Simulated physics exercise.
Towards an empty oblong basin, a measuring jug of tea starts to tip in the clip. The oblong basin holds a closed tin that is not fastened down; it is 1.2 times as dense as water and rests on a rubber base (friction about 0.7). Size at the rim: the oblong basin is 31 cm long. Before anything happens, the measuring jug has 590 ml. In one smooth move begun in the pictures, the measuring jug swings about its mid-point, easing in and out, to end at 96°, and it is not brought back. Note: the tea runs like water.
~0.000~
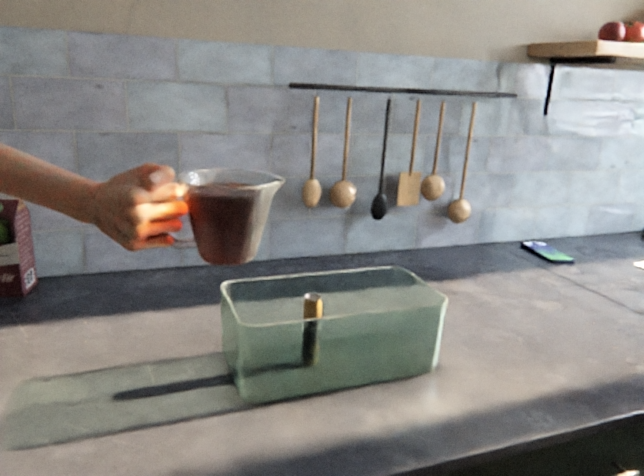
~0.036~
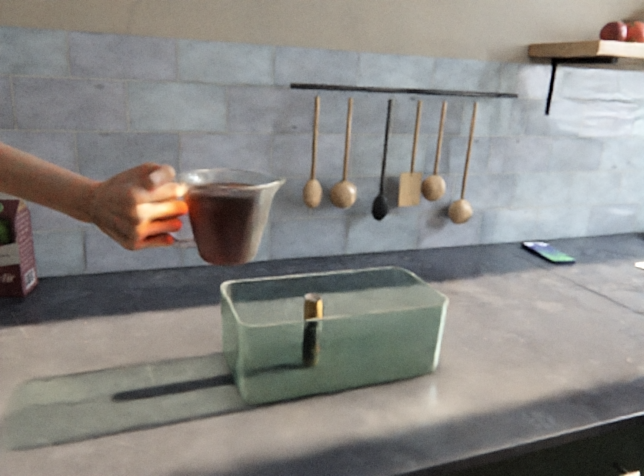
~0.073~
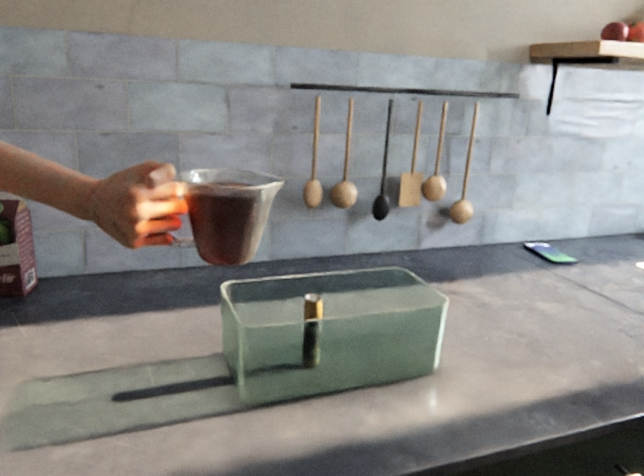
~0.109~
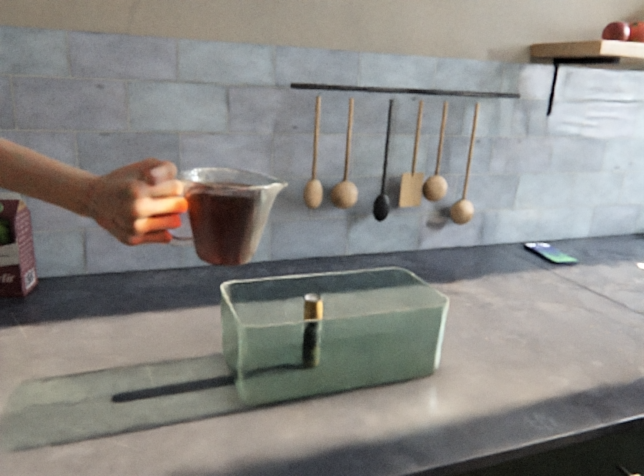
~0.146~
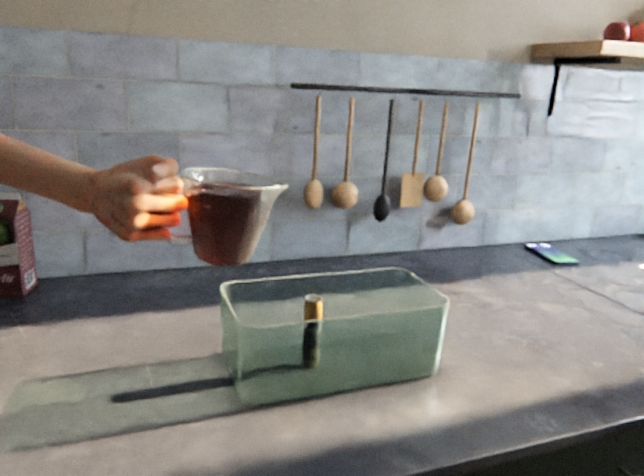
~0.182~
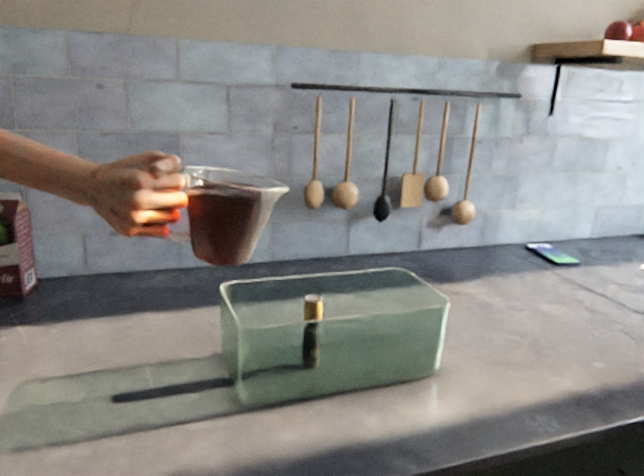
On a dark kitchen counter against grey wall tiles, a hand at the left holds a clear measuring jug of reddish-brown tea above a greenish see-through oblong basin with a small upright tin inside. The jug stays level at first, then tilts slightly to the right while everything else remains still.
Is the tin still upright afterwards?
It tumbles.
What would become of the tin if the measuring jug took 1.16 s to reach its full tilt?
It tumbles over, then.
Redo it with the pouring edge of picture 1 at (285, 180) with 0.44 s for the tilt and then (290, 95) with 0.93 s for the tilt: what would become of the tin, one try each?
The tin overturns the first time and stays vertical the second time.
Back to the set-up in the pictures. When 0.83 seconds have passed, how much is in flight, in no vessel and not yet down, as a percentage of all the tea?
Some 14 % is up in the air.
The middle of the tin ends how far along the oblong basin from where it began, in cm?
Shift of tin centre: Approx. 7.5 cm.
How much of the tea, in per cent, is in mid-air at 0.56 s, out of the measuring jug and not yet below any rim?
Some 22 per cent.
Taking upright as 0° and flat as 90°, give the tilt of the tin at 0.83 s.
Tilt: Around 0 degrees.
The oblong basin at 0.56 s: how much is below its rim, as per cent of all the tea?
I'd estimate some 7 percent of the liquid.
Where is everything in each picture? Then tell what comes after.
In the first picture, it leans 0°; its right rim is at (285, 179); the tea meets the walls at (184, 191) and (269, 189); the oblong basin's rim runs from (229, 304) to (424, 284); the tin's top is at (313, 300).
In the second picture, it leans 0°; its right rim is at (285, 179); the tea meets the walls at (184, 191) and (269, 189).
In the third picture, it leans 1°; its right rim is at (286, 180); the tea meets the walls at (184, 190) and (270, 189).
In the fourth picture, it leans 3°; its right rim is at (287, 182); the tea meets the walls at (185, 190) and (270, 190).
In the fifth picture, it leans 6°; its right rim is at (288, 184); the tea meets the walls at (186, 190) and (272, 191).
In the sixth picture, it leans 9°; its right rim is at (289, 187); the tea meets the walls at (187, 189) and (274, 191).
After 0.56 s the tilt is 63° and 71 per cent is still to pour; the tin stands where it began.
After 0.83 s the tilt is 93° and 17 per cent is still to pour; the tin stands where it began.
After 1.12 s the tilt is 96° and 1 per cent is still to pour; the tin lies on its side.
After 1.43 s the tilt is 96° and 0 per cent is still to pour; the tin lies on its side.
In the end the tin lies on its side.
